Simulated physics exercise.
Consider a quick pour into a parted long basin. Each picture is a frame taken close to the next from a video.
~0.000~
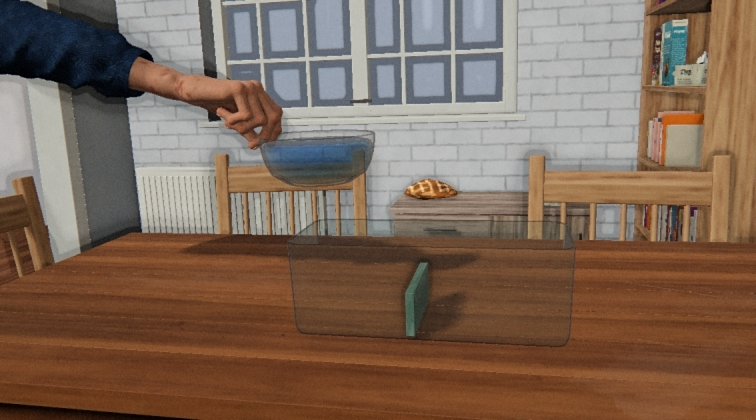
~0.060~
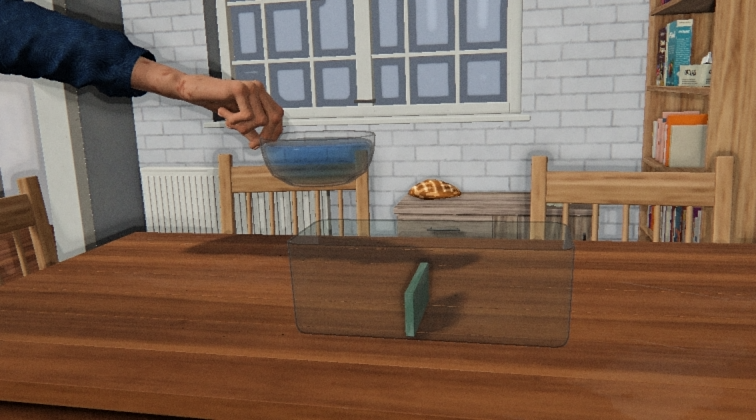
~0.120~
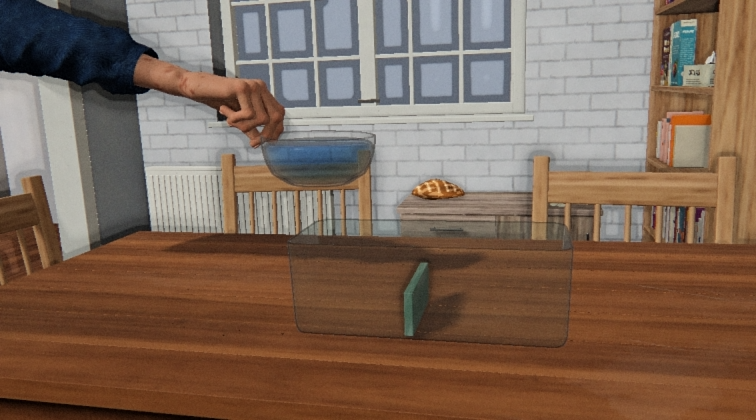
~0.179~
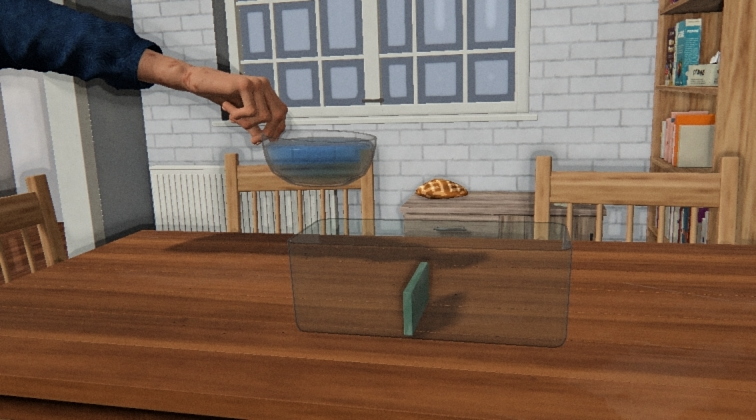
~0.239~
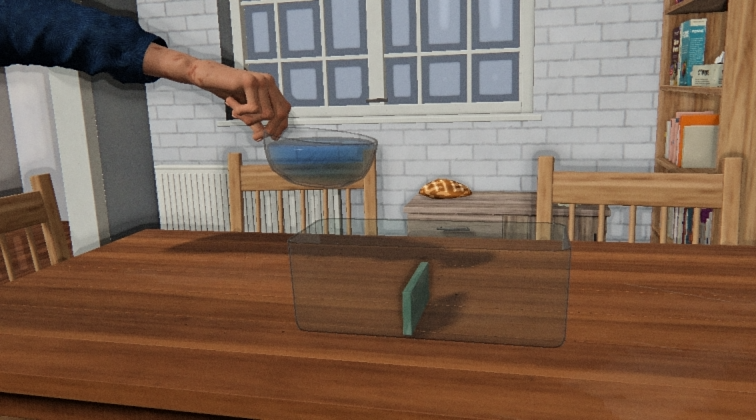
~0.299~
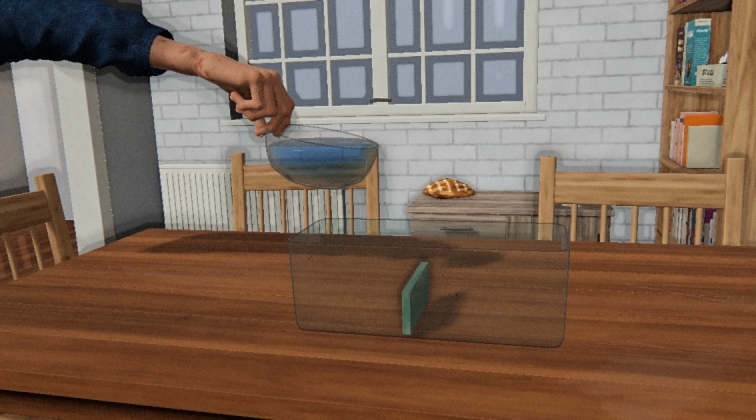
In a dining room with white brick walls, a hand reaching in from the left holds a clear bowl of blue liquid above a long glass basin on a wooden table, an upright green divider inside it. The bowl starts level, then the hand slowly tilts it slightly down toward the right.
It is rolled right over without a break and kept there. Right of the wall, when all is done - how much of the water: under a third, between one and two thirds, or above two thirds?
I'd put the amount right of the wall between the two marks of a third and two thirds.
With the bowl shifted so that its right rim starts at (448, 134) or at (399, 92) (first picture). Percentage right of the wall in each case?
The first gives 100 %, the second 85 %.
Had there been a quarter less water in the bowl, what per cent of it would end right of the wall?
That share would be some 40 parts in a hundred.
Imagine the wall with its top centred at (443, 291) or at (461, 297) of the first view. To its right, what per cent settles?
My guess is some 15 percent the first time and some 10 percent the second.
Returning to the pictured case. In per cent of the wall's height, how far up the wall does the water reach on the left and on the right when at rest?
On the left 30 %, on the right 30 %.
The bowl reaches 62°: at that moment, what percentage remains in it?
Amount still in: Approx. 40 %.
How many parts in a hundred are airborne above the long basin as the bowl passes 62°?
Around 30 in a hundred, more or less.
A moment on, the bowl is tipped part way and 38 per cent is still to pour, 9 is left of the wall and 26 right of it.
Next, the bowl is tipped on its side and 3 per cent is still to pour, 39 is left of the wall and 55 right of it.
Then the bowl is tipped right over and 0 per cent is still to pour, 44 is left of the wall and 55 right of it.
Later the bowl is tipped right over and 0 per cent is still to pour, 44 is left of the wall and 55 right of it.
In the end 44 per cent lies left of the wall, 55 right of it and 0 outside.
